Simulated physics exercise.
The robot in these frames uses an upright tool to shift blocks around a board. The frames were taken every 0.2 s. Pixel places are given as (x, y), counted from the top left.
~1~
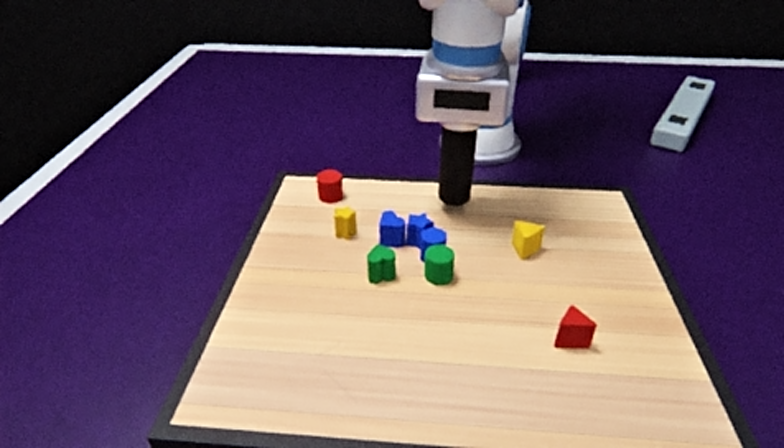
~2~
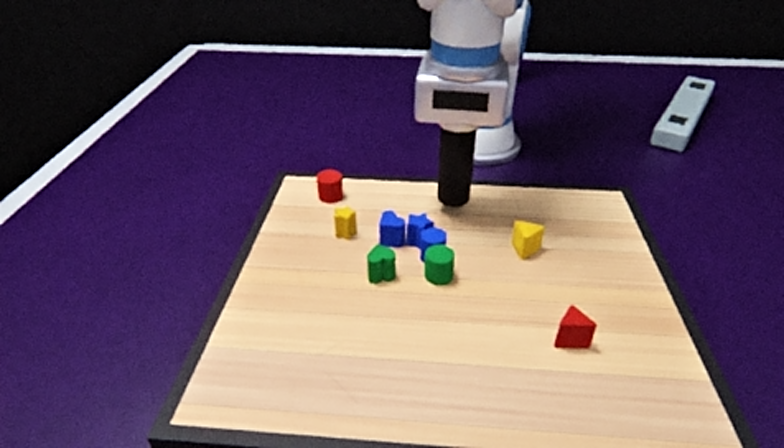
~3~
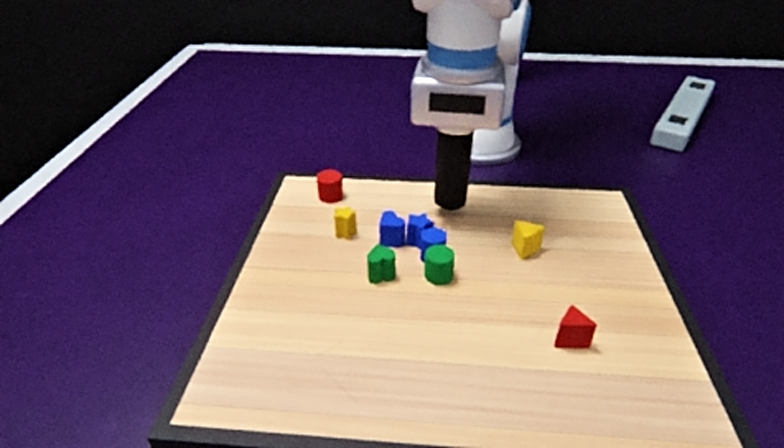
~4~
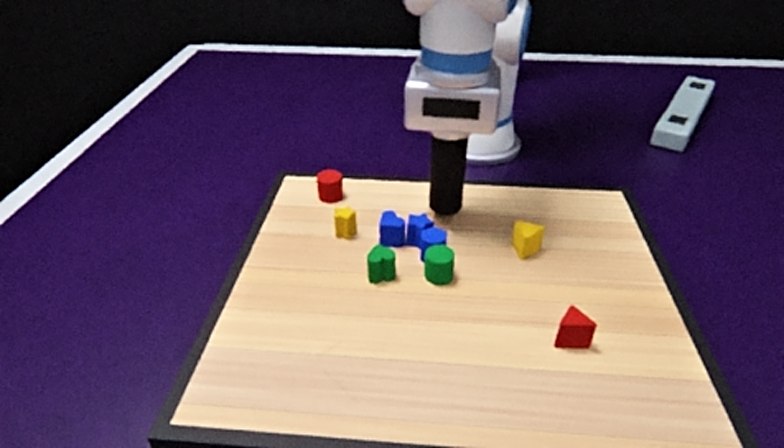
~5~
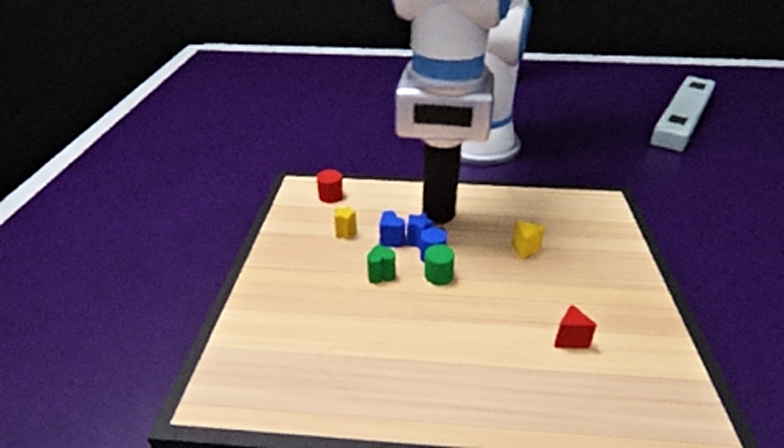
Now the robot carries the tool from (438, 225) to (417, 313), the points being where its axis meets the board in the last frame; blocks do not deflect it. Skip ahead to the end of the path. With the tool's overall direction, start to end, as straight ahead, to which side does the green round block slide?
Side: Left.
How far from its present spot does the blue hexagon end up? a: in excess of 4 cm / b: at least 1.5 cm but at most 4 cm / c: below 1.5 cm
a (in excess of 4 cm)
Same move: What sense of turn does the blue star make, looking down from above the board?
The block spins clockwise.
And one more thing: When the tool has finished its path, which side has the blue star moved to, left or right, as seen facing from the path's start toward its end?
Right.
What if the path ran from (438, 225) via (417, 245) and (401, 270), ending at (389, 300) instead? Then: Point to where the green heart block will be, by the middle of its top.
Its top centre lands on (333, 285).
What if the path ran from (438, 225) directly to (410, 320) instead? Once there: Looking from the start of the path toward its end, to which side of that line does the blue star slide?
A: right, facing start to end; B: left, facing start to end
The one that fits is A, right, facing start to end.
The first path, step by step. One third of the way, tool at (432, 240); blue star at (401, 236), turned 35° clockwise; blue hexagon at (427, 249); green round block at (442, 266).
Two thirds of the way, tool at (425, 268); green heart block at (376, 255), turned 15° clockwise; blue star at (397, 245), turned 115° clockwise; blue hexagon at (411, 277), turned 50° clockwise; green round block at (445, 278).
At the end, tool at (418, 301); green heart block at (376, 255), turned 15° clockwise; blue star at (397, 245), turned 115° clockwise; blue hexagon at (393, 309), turned 85° clockwise; green round block at (454, 300).
